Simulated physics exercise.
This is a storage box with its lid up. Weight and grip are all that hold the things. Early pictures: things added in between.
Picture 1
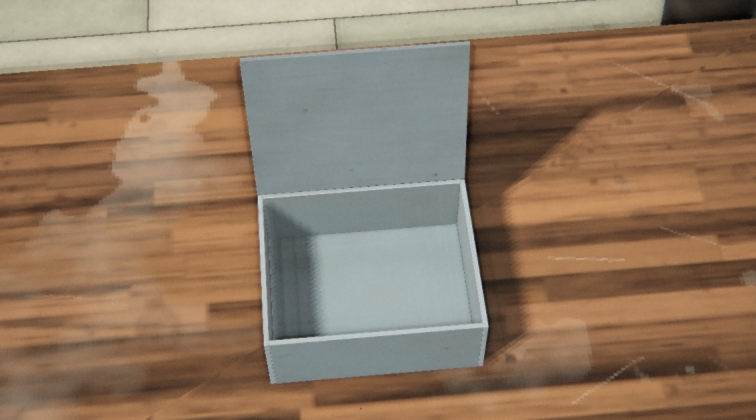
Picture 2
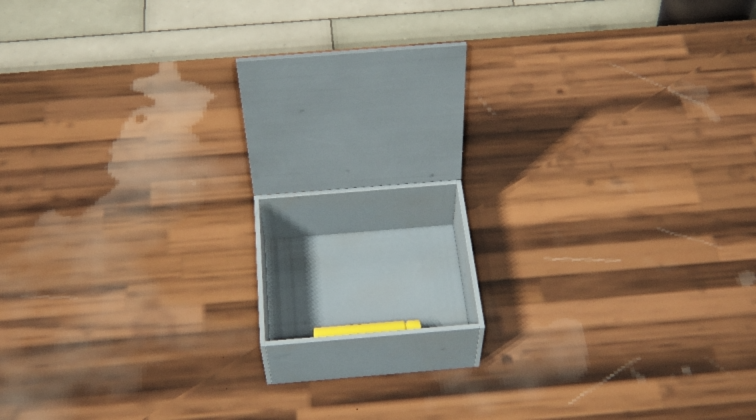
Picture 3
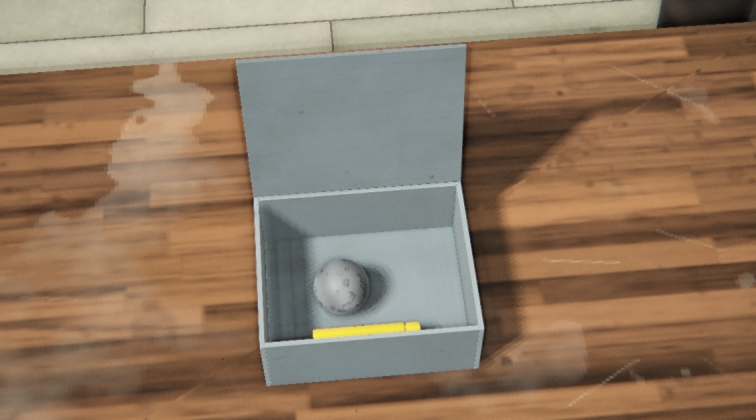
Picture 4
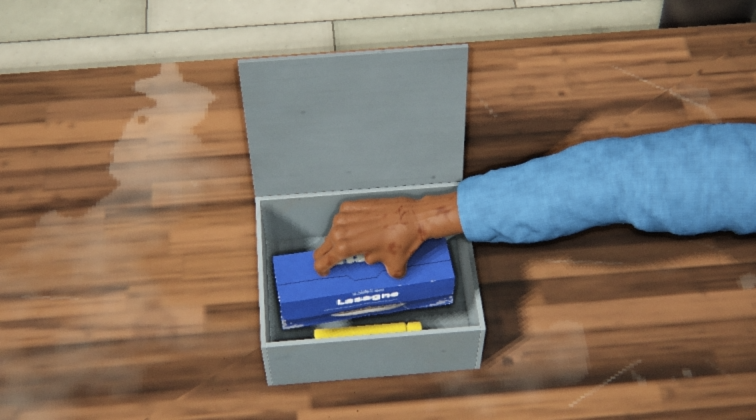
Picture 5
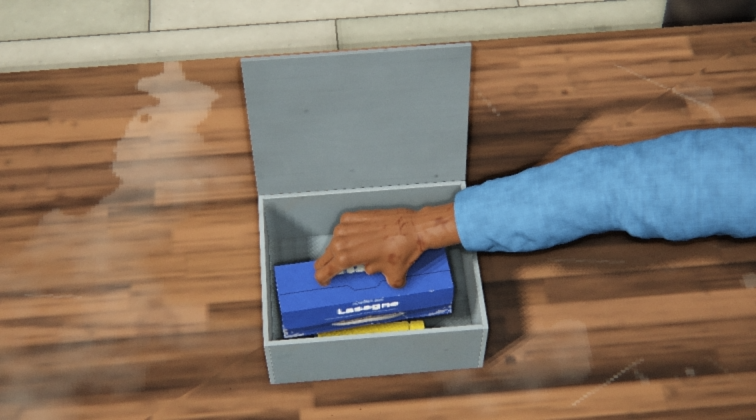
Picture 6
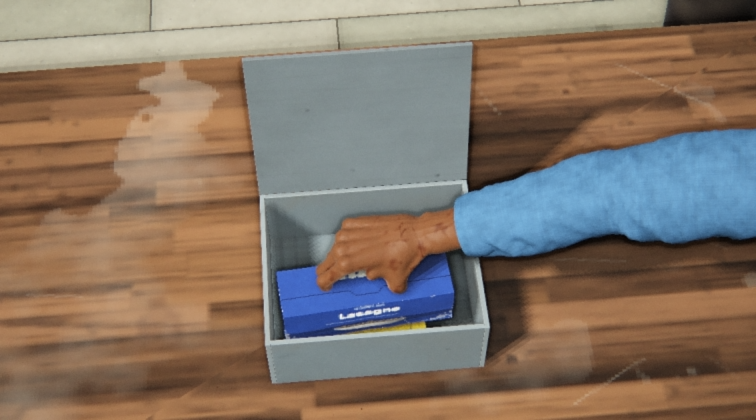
A hand in a blue sleeve lowering a blue lasagne carton into an open grey box after a yellow object and grey ball appear inside.
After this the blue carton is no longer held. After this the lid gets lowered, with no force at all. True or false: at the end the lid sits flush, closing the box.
True.
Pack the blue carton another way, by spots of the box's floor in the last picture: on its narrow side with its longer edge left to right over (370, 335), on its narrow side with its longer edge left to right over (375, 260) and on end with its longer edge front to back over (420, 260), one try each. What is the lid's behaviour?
In order: The lid fits down, then fits down, then gets blocked.
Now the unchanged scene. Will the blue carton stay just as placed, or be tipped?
As it turns out, the blue carton changes its angle.
Then, 0.40 s after the last picture, blue carton on its side near (366, 286); grey ball rolled about its own width.
Then, 1.40 s after the last picture, lid 72° above the rim; blue carton on its side near (365, 286); grey ball rolled about its own width.
Then, 2.00 s after the last picture, lid 21° above the rim; blue carton on its side near (365, 286); grey ball rolled about its own width.
At rest, lid shut; tipped over in the box, blue carton; moved from the start, grey ball; yellow shaker in place. Seen from the same camera at the end, blue carton near (365, 286).
